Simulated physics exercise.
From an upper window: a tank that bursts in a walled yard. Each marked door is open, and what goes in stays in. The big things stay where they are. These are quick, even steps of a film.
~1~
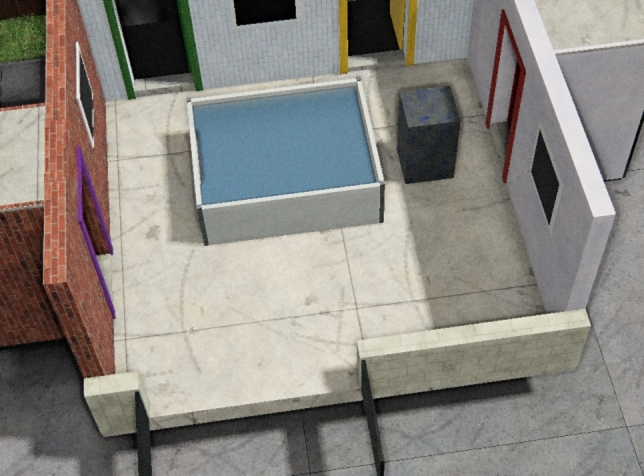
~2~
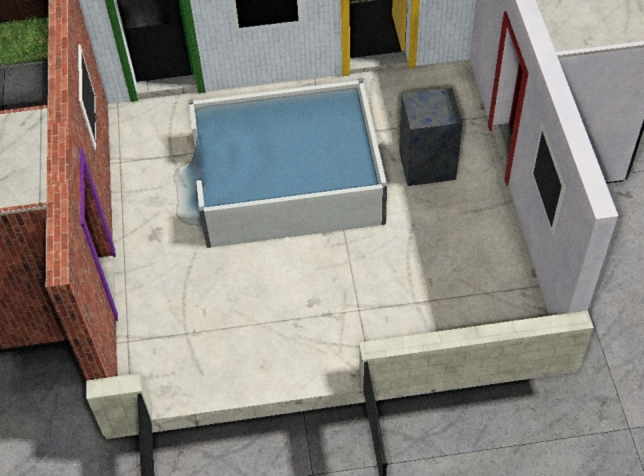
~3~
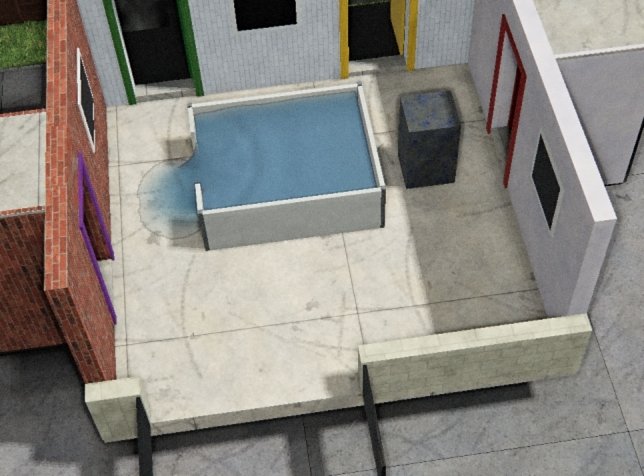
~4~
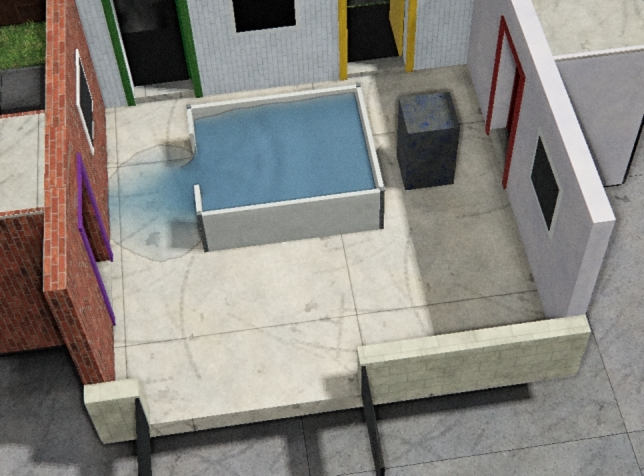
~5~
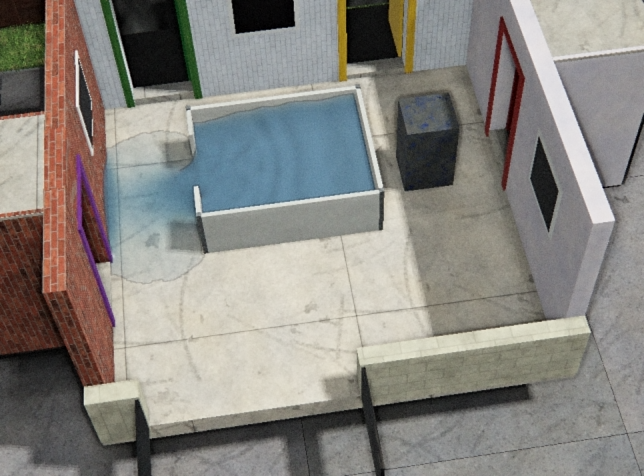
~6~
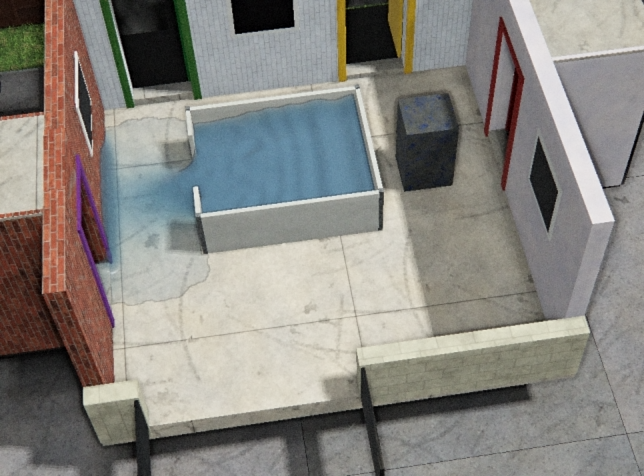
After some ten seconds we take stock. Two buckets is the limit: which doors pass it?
One by one: The yellow door holds within the limit; the purple door floods; the red door holds within the limit; the green door floods.
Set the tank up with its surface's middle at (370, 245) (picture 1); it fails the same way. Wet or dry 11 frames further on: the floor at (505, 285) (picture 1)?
At that place: Dry.
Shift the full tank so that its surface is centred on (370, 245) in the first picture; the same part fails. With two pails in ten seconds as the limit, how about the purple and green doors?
In short: The purple one floods, the green one keeps below it.
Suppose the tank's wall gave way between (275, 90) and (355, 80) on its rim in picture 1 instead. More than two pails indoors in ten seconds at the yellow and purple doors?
My reading: The yellow door goes over; the purple door holds.
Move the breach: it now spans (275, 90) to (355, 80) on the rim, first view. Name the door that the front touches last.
That is the door marked purple.
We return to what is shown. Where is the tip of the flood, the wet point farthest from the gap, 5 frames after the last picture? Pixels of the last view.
Close to (117, 413).
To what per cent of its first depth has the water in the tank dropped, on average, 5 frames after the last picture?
Near 74 in a hundred.
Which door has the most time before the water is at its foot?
It is the door marked red.
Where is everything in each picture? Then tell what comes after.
In the first frame, the open tank at (283, 145) is whole and still.
In the second frame, water pours out at (203, 178) and has run to (192, 220).
In the third frame, water pours out at (202, 183) and has run to (151, 225).
In the fourth frame, the front is at (111, 231), out from the gap at (201, 185).
In the fifth frame, the front is at (112, 268), out from the gap at (201, 186).
In the sixth frame, water pours out at (200, 186) and has run to (113, 299).
A moment on, water covers 20 % of the floor; the yellow door not reached, the purple door under two buckets in, the red door not reached, the green door wet at the sill, nothing in.
Next, water covers 35 % of the floor; the yellow door not reached, the purple door over two buckets in, the red door not reached, the green door over two buckets in.
Then, water covers 55 % of the floor; the yellow door wet at the sill, nothing in, the purple door far over two buckets in, the red door not reached, the green door over two buckets in.
Later, water covers 75 % of the floor; the yellow door wet at the sill, nothing in, the purple door far over two buckets in, the red door wet at the sill, nothing in, the green door far over two buckets in.
In the end, water covers 95 % of the floor; the yellow door wet at the sill, nothing in, the purple door far over two buckets in, the red door wet at the sill, nothing in, the green door far over two buckets in.
